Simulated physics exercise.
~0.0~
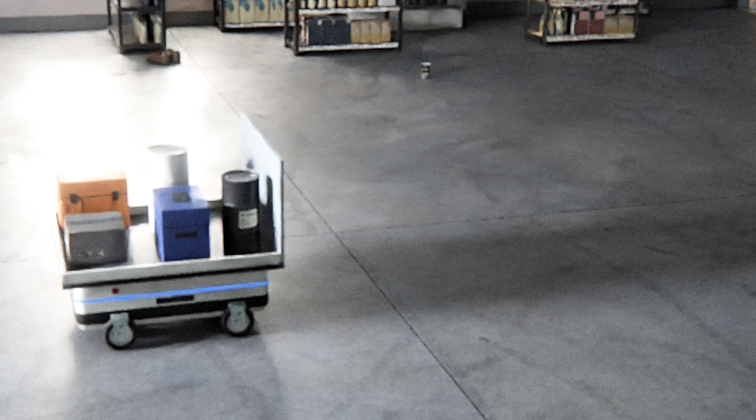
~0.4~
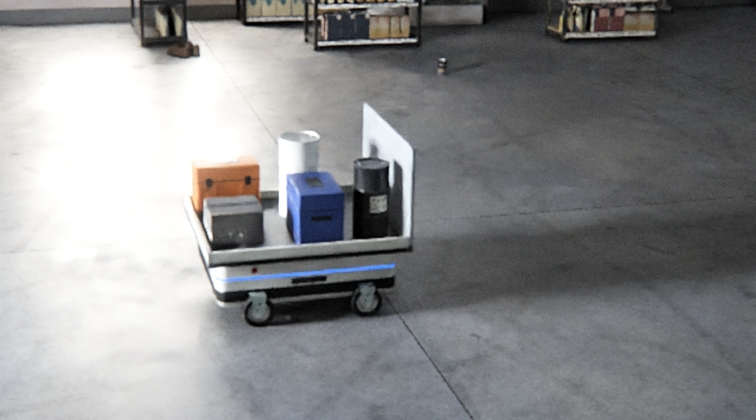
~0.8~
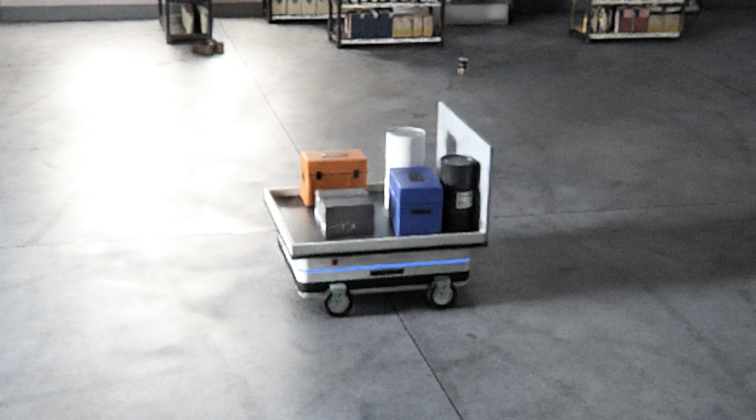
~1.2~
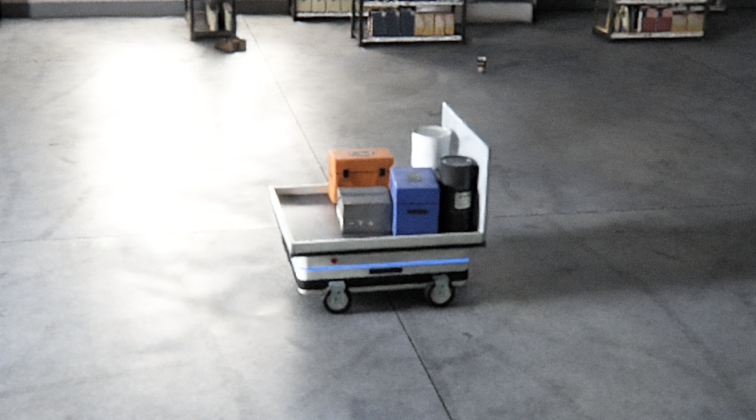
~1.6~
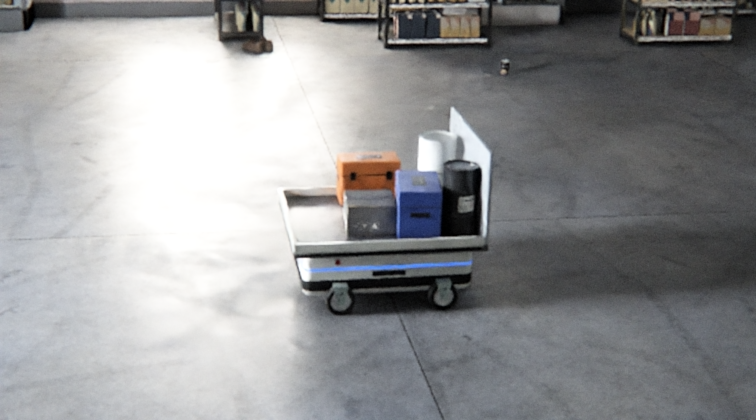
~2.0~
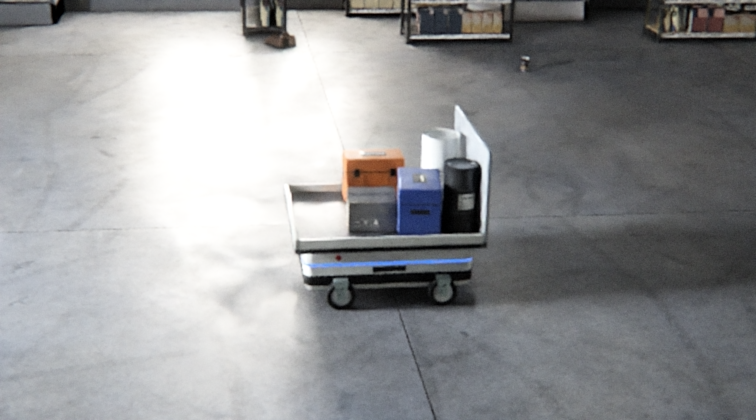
A flat cart with a tall white board at its right end rolls rightward across a grey concrete floor, seen from slightly above, with shelves along the far side. On its deck stand an orange toolbox and a grey box at the left, a white canister behind, a blue toolbox, and a black canister near the board. The cart comes to a stop, and the orange toolbox, grey box, white canister and blue toolbox shift toward the board. The black canister keeps its place. Everything ends upright, bunched at the right, leaving the left deck bare.
